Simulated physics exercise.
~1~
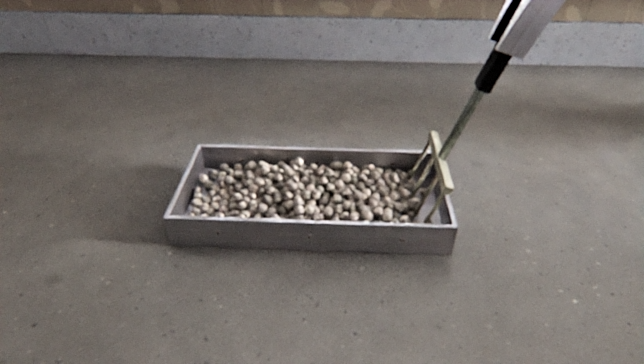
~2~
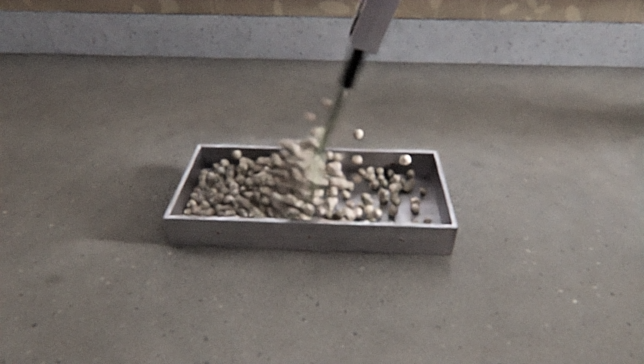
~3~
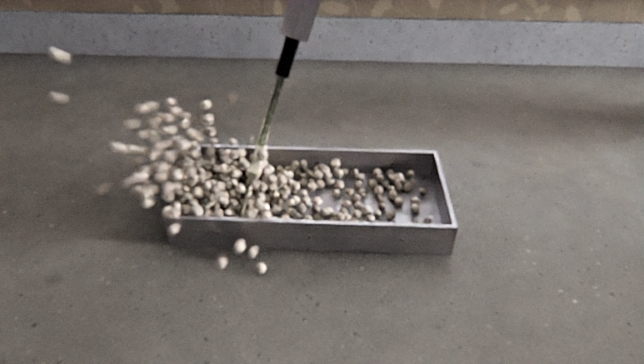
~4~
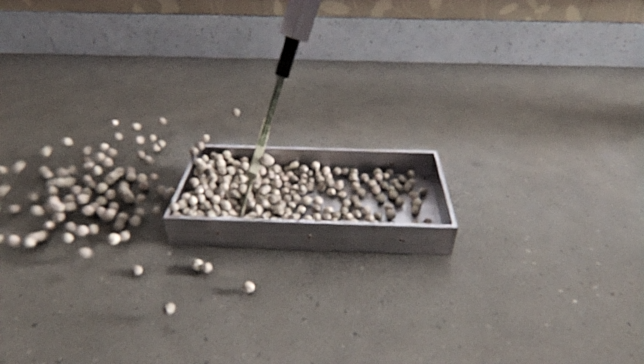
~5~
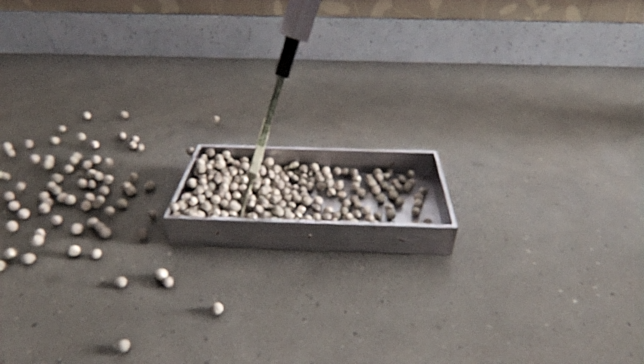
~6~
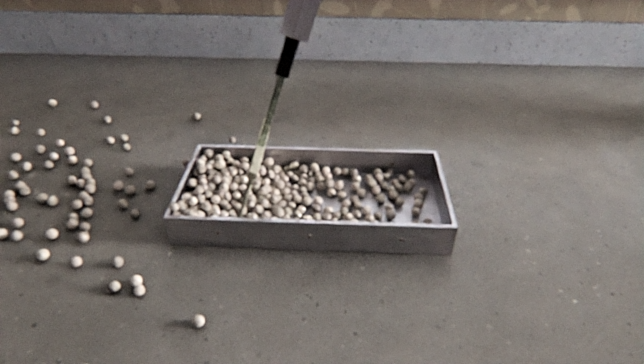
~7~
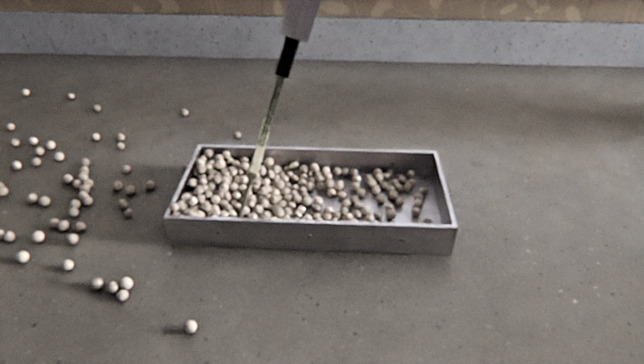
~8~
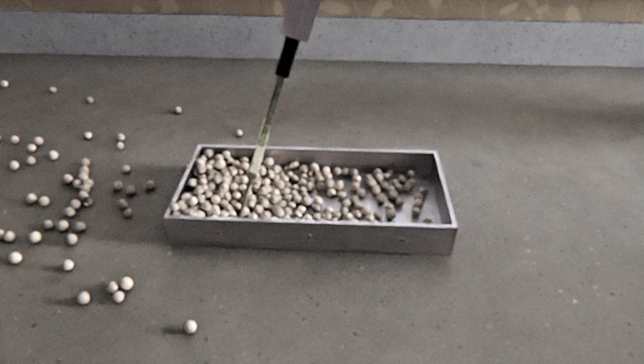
A robotic arm swept a pronged comb leftward through a shallow gray trough of pale beads, flinging many over the left end, then held still inside while the spilled beads scattered and settled across the table, leaving most in the trough.
